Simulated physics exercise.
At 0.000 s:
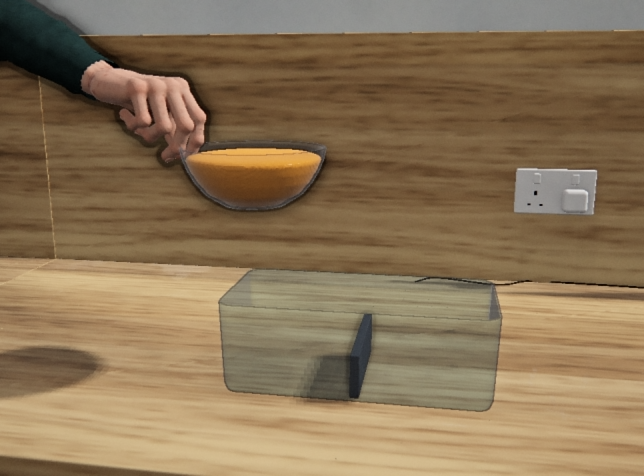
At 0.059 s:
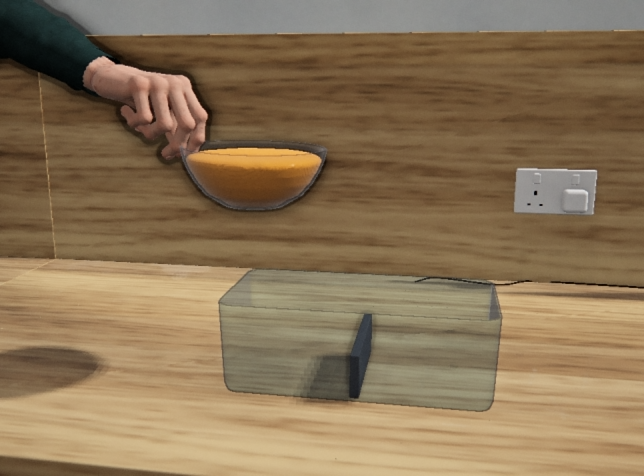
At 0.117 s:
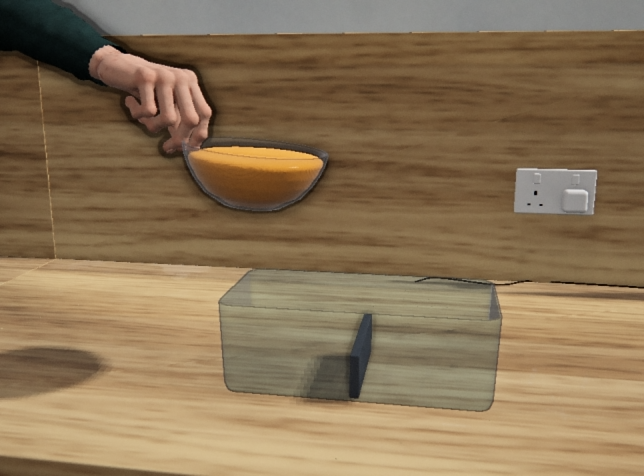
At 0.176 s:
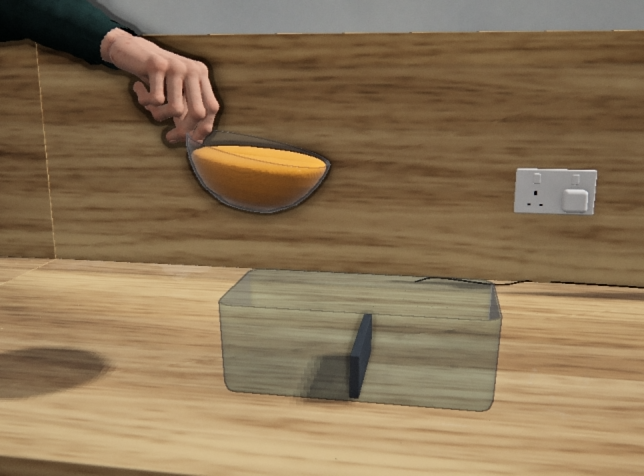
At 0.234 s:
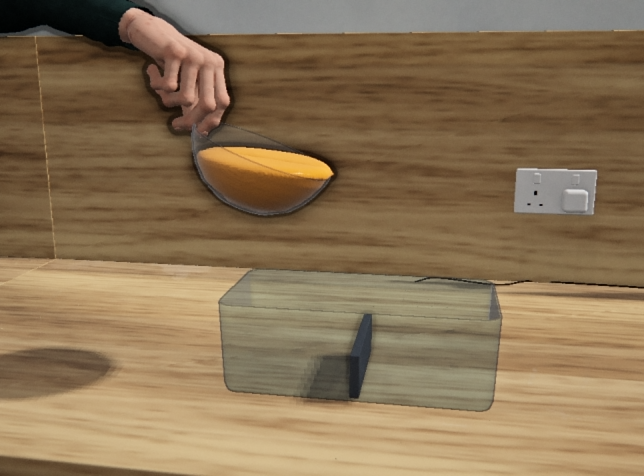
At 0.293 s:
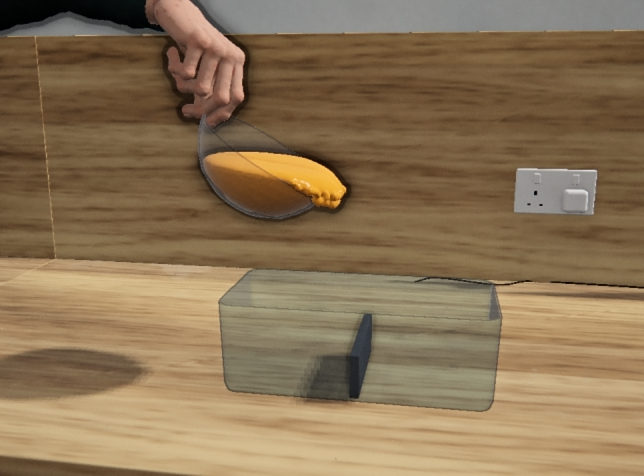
On a wooden countertop, a hand holds a round glass bowl of orange juice above an empty clear oblong basin with a dark divider, slowly tilting the bowl to the right until juice begins coming over its right rim.
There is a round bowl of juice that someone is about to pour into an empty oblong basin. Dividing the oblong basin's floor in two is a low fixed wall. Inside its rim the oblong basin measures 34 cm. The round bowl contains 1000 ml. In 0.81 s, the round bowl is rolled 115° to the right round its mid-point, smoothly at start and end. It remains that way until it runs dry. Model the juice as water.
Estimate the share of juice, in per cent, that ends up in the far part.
About 50 per cent.
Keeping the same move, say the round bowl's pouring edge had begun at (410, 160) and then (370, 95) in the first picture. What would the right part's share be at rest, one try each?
About 80 %, then about 80 %.
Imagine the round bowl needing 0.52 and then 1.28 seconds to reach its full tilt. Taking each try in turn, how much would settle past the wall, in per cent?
About 35 %, then about 65 %.
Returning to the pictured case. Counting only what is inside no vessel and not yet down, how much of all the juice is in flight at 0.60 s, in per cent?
Near 24 per cent at that time.
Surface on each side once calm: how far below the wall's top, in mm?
Near 40 mm for the left and near 36 mm for the right.
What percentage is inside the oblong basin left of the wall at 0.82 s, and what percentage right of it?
I'd put the left at some 44 and the right at some 46.
By 0.60 s the tilt is 97° and 4 per cent is still to pour, 22 is left of the wall and 51 right of it.
By 0.82 s the tilt is 115° and 0 per cent is still to pour, 43 is left of the wall and 47 right of it.
By 1.06 s the tilt is 115° and 0 per cent is still to pour, 46 is left of the wall and 50 right of it.
By 1.31 s the tilt is 115° and 0 per cent is still to pour, 46 is left of the wall and 50 right of it.
At rest 46 per cent lies left of the wall, 50 right of it and 4 outside.
